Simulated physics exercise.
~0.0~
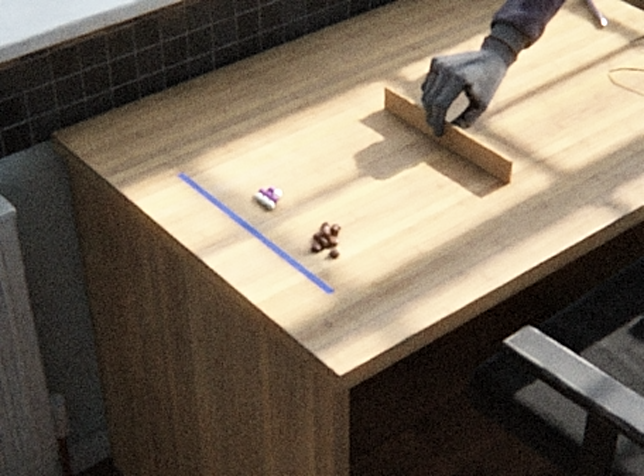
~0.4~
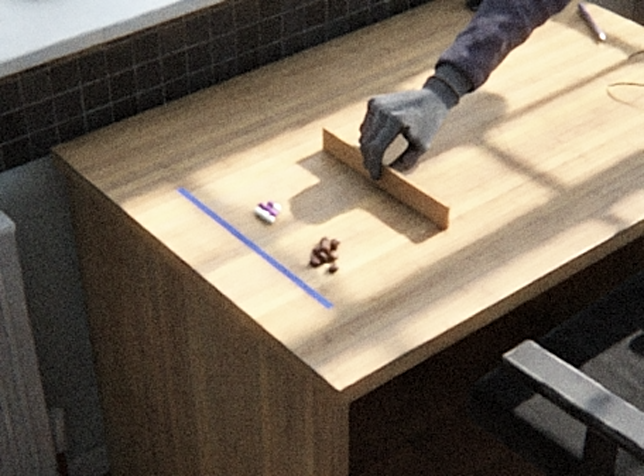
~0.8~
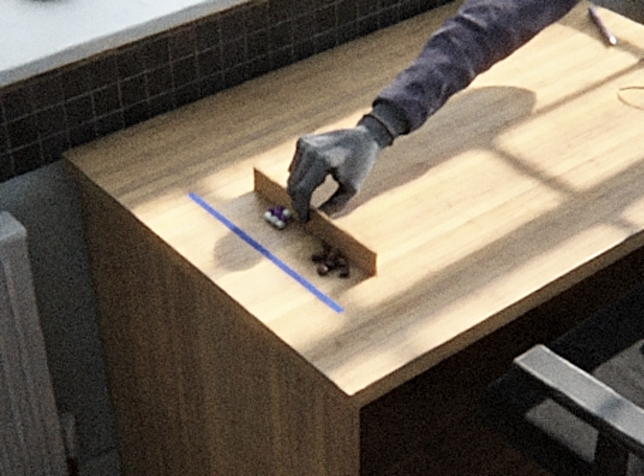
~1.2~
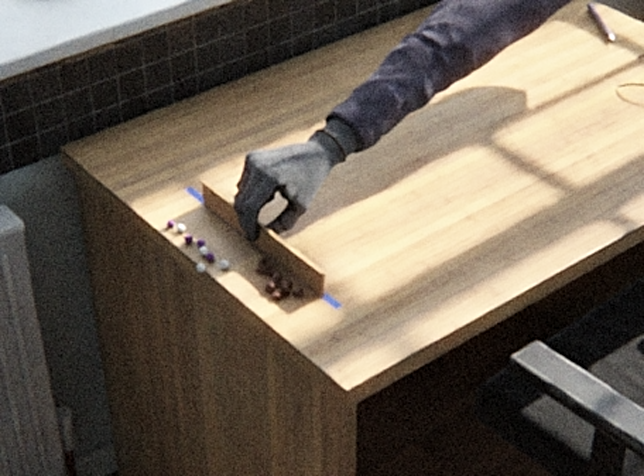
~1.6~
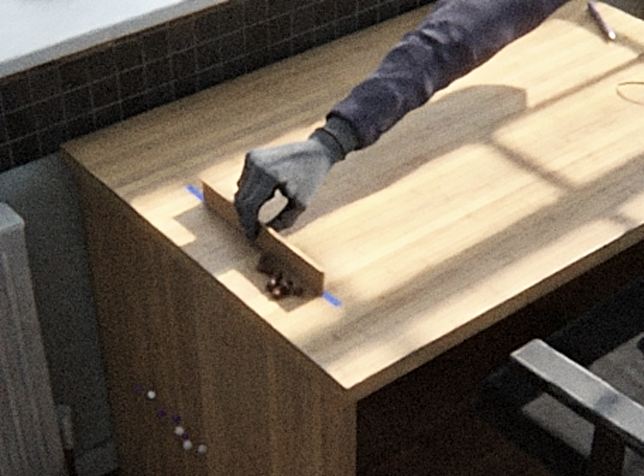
In the video, a gloved hand slides an upright piece of card left across a wooden table toward two small handfuls of loose bits and stops it at a blue tape line; the farther, white-and-purple handful scatters over the edge while the nearer, dark brown one stays on the table.
